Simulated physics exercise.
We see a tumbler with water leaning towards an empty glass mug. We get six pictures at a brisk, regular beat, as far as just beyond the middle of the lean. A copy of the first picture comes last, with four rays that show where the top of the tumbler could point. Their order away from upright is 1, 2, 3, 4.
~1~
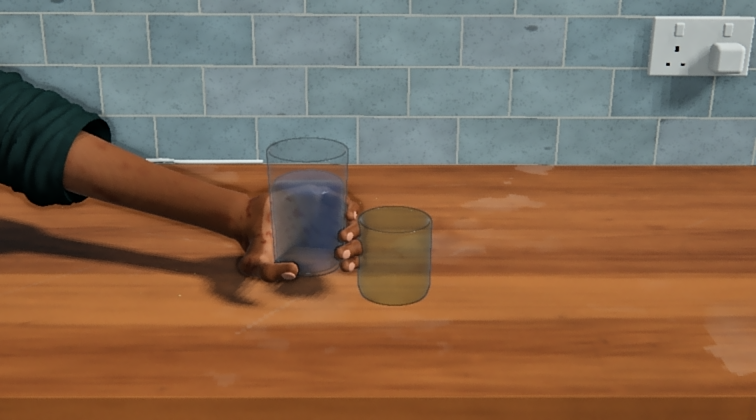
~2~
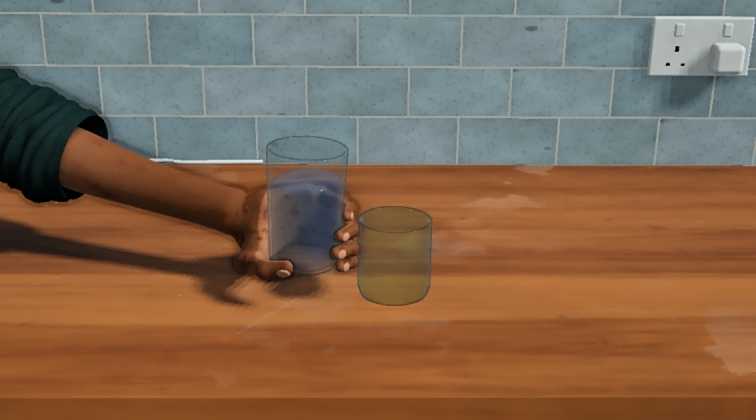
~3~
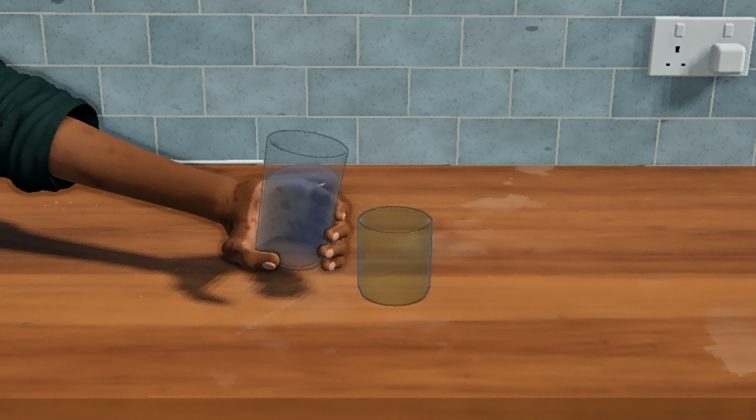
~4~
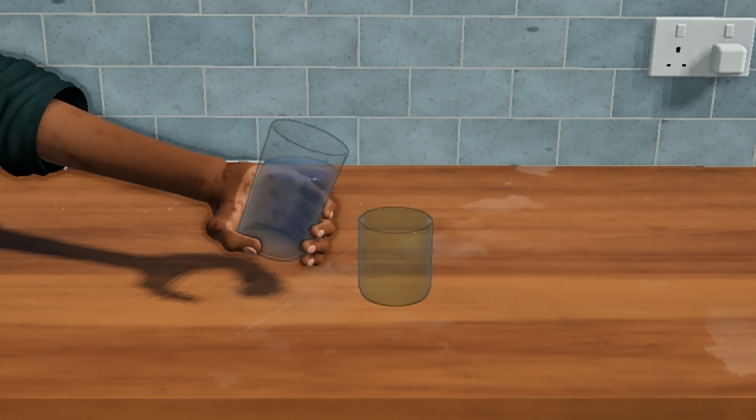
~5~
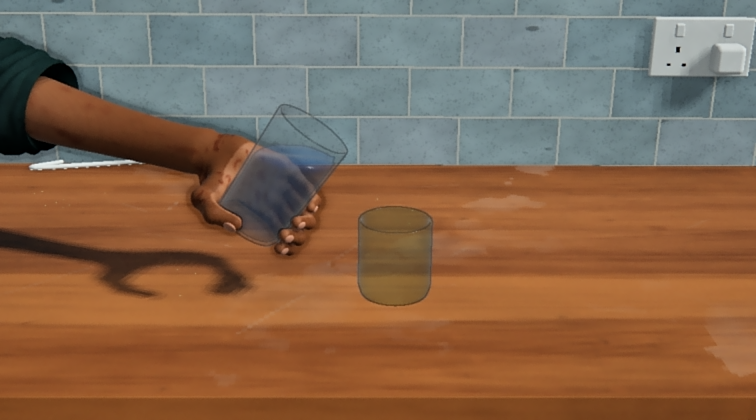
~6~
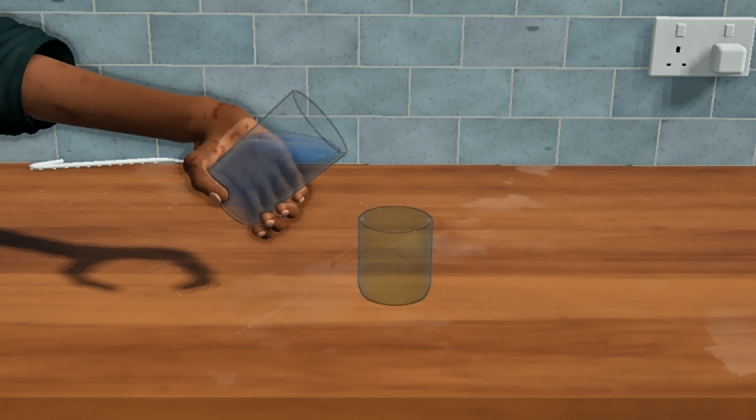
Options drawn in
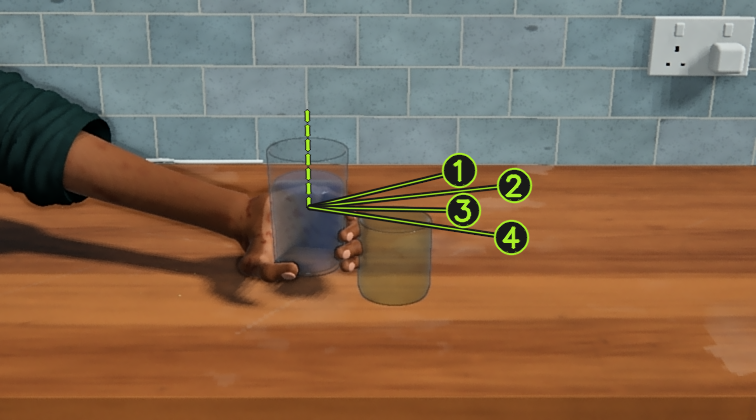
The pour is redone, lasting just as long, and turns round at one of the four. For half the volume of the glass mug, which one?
Choose 1.
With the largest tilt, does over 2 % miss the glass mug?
Yes.
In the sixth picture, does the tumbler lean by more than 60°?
No.
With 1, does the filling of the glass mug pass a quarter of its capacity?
Yes, it does.
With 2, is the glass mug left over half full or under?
Over half.
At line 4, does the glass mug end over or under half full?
Over half.
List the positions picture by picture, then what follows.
Upright, lip at (345, 149); rim of the glass mug round (395, 218); nothing has left yet.
Tipped about 2°, lip at (345, 149); nothing has left yet.
Tipped about 10°, lip at (345, 149); nothing has left yet.
Tipped about 21°, lip at (346, 150); nothing has left yet.
Tipped about 34°, lip at (346, 149); nothing has left yet.
Tipped about 49°, lip at (346, 149); nothing has left yet.
On the marked copy, 1 at (443, 175); 2 at (498, 187); 3 at (446, 210); 4 at (494, 235).
For line 1, the glass mug ends with about 50 % of what it can hold.
For line 2, the glass mug ends with about 65 % of what it can hold; 6 % of the water is spilt.
For line 3, the glass mug ends with about 72 % of what it can hold; 17 % of the water is spilt.
For line 4, the glass mug ends with about 74 % of what it can hold; 28 % of the water is spilt.
